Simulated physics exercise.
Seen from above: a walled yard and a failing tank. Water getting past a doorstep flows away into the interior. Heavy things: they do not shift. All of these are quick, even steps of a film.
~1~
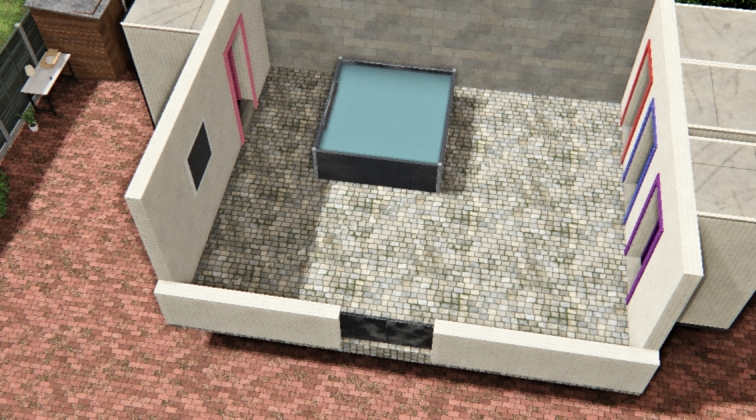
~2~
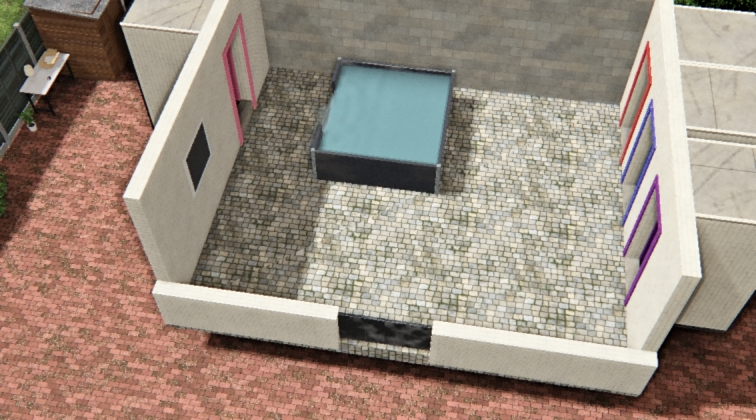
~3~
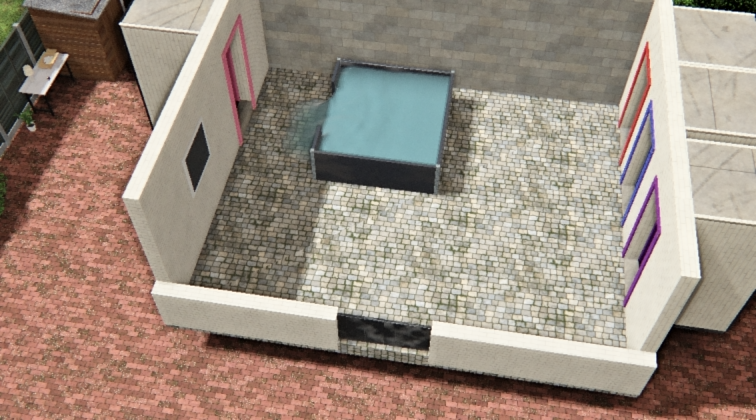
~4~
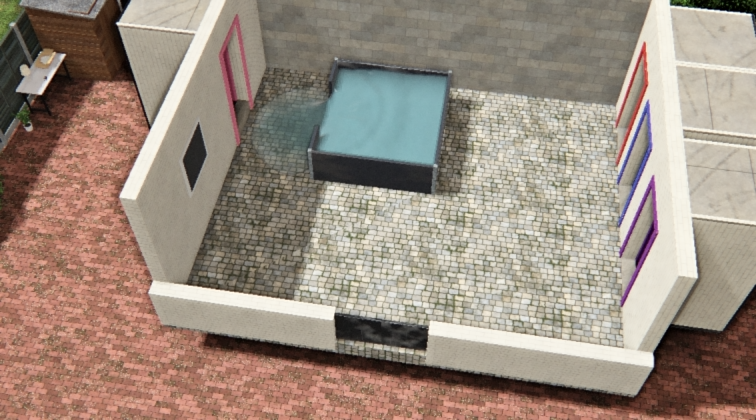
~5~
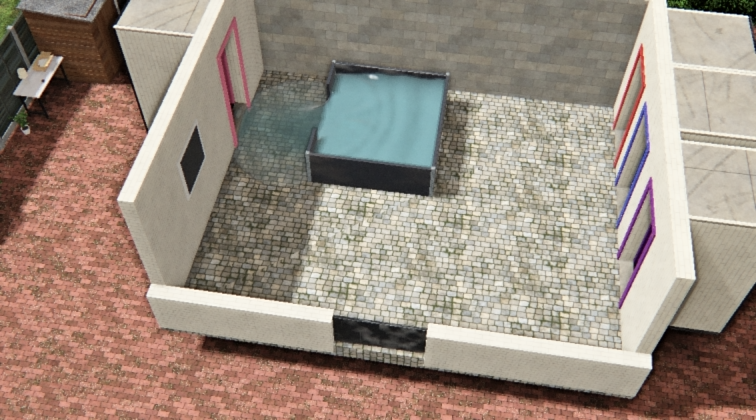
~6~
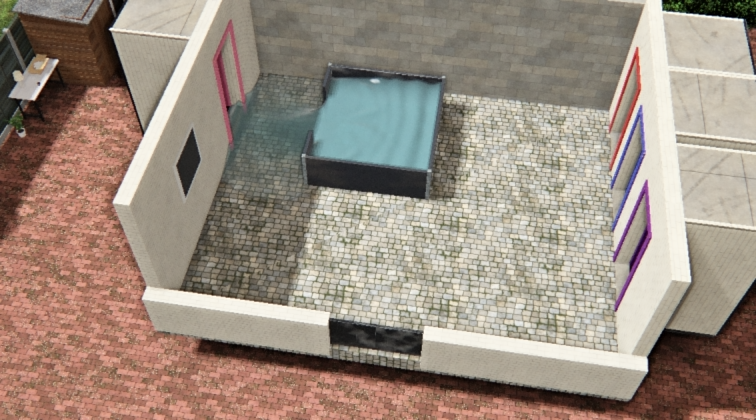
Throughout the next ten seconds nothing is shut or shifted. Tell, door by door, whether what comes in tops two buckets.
One by one: Pink door: More than two buckets, red door: More than two buckets, blue door: No more than two buckets, purple door: More than two buckets.
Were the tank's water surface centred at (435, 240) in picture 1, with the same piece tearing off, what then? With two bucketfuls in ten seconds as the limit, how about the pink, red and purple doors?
Lab note - pink door doesn't reach it, red door crosses the line, purple door doesn't reach it.
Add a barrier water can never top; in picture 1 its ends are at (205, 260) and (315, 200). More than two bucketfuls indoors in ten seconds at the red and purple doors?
Checking each, the red door comes in over and the purple door comes in under.
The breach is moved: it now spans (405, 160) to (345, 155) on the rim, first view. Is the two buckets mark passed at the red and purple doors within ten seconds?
Red: Under the line; purple: Over the line.
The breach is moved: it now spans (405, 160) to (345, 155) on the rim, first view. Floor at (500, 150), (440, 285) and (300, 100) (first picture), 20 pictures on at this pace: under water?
Going in your order, I'd say still bare, then drenched, then still bare.
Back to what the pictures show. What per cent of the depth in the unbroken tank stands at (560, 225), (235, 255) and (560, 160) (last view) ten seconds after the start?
First spot roughly 14 %, second 12 %, third 8 %.
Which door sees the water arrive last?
That would be the purple-painted one.
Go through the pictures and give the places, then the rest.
Still water in the water tank at (387, 112), in the first frame.
Water pours out at (330, 121) and has run to a hidden place, in the second frame.
Water pours out at (329, 124) and has run to (303, 104), in the third frame.
The front is at (267, 107), out from the gap at (327, 124), in the fourth frame.
Water pours out at (324, 126) and has run to (234, 153), in the fifth frame.
The front is at (223, 176), out from the gap at (321, 128), in the sixth frame.
A moment on, water covers 15 % of the floor; the pink door far over two buckets in, the red door not reached, the blue door not reached, the purple door not reached.
Next, water covers 25 % of the floor; the pink door far over two buckets in, the red door not reached, the blue door not reached, the purple door not reached.
Then, water covers 40 % of the floor; the pink door far over two buckets in, the red door not reached, the blue door not reached, the purple door not reached.
Later, water covers 75 % of the floor; the pink door far over two buckets in, the red door over two buckets in, the blue door wet at the sill, nothing in, the purple door not reached.
In the end, water covers 100 % of the floor; the pink door far over two buckets in, the red door over two buckets in, the blue door under two buckets in, the purple door over two buckets in.
